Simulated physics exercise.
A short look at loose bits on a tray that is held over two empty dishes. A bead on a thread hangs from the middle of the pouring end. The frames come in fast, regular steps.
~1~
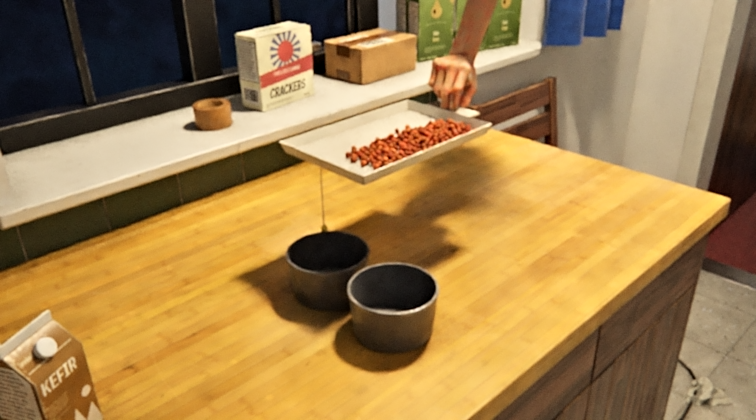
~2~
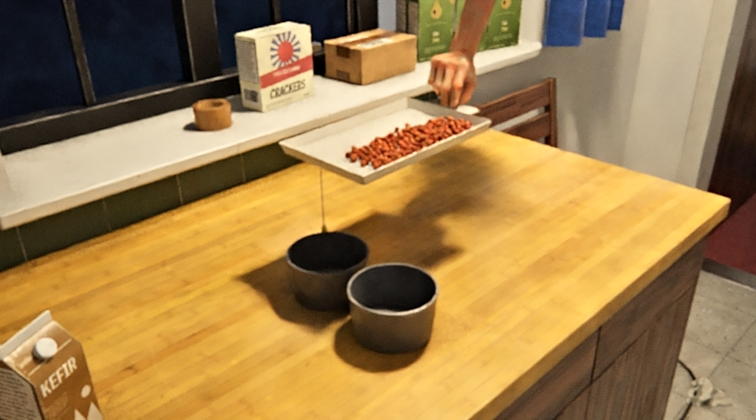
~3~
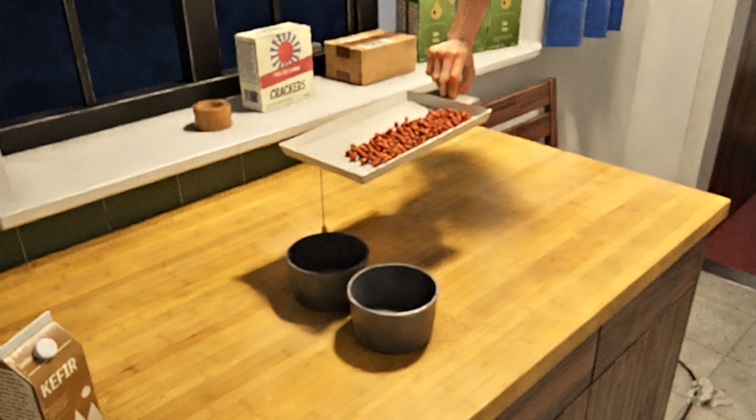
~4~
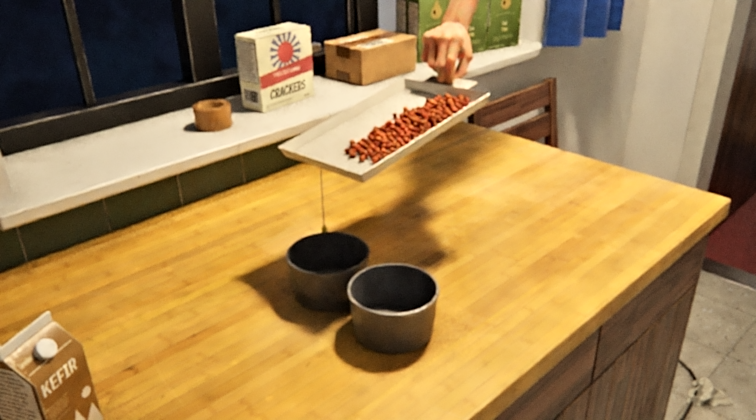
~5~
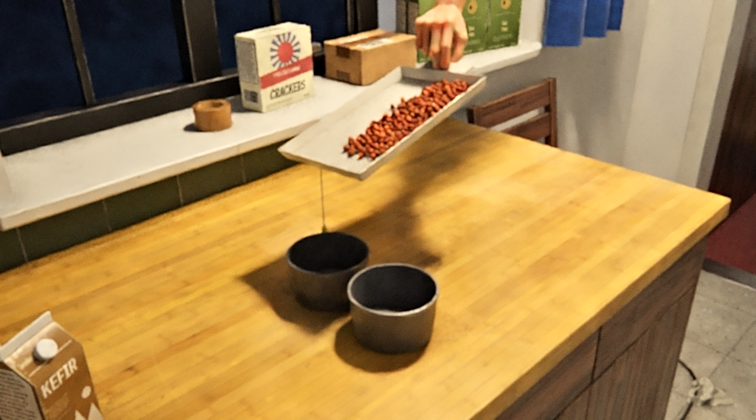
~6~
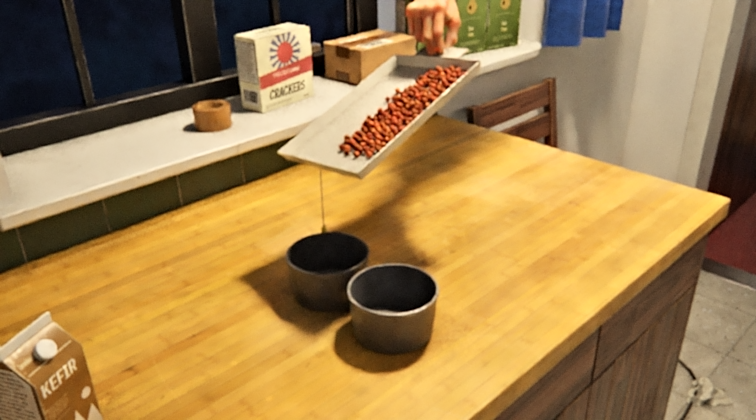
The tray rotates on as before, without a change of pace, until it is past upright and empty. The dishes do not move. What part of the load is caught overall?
In the dishes lies less than half of it.
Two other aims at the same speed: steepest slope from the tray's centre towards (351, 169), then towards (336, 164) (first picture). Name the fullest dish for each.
At the first place the left dish, at the second the dish on the left.
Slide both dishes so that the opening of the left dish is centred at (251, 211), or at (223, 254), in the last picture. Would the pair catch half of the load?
One: Most of it. Two: Under half.
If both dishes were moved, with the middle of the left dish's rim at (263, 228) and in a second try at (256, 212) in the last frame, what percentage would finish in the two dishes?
The first gives 90 %, the second 70 %.
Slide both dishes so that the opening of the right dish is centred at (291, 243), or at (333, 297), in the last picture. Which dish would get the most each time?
The first try: The right dish. The second: The left-hand dish.
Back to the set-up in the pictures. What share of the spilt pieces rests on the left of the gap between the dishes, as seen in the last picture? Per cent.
Close to 100 per cent.
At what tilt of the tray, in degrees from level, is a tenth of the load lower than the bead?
At about 70°.
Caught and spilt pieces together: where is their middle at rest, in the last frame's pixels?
At about (267, 267).
Shortly afterwards, tray tipped steeply; near two thirds on the tray; only a few outside both; near a third in the air.
Next, tray tipped past a quarter turn; only a few on the tray; a little in the left dish; the bulk outside both; a little in the air.
Some moments later, tray tipped past a quarter turn; near a quarter in the left dish; the bulk outside both.
In the end, tray tipped past a quarter turn; none at all in the right dish; near a quarter in the left dish; the bulk outside both.
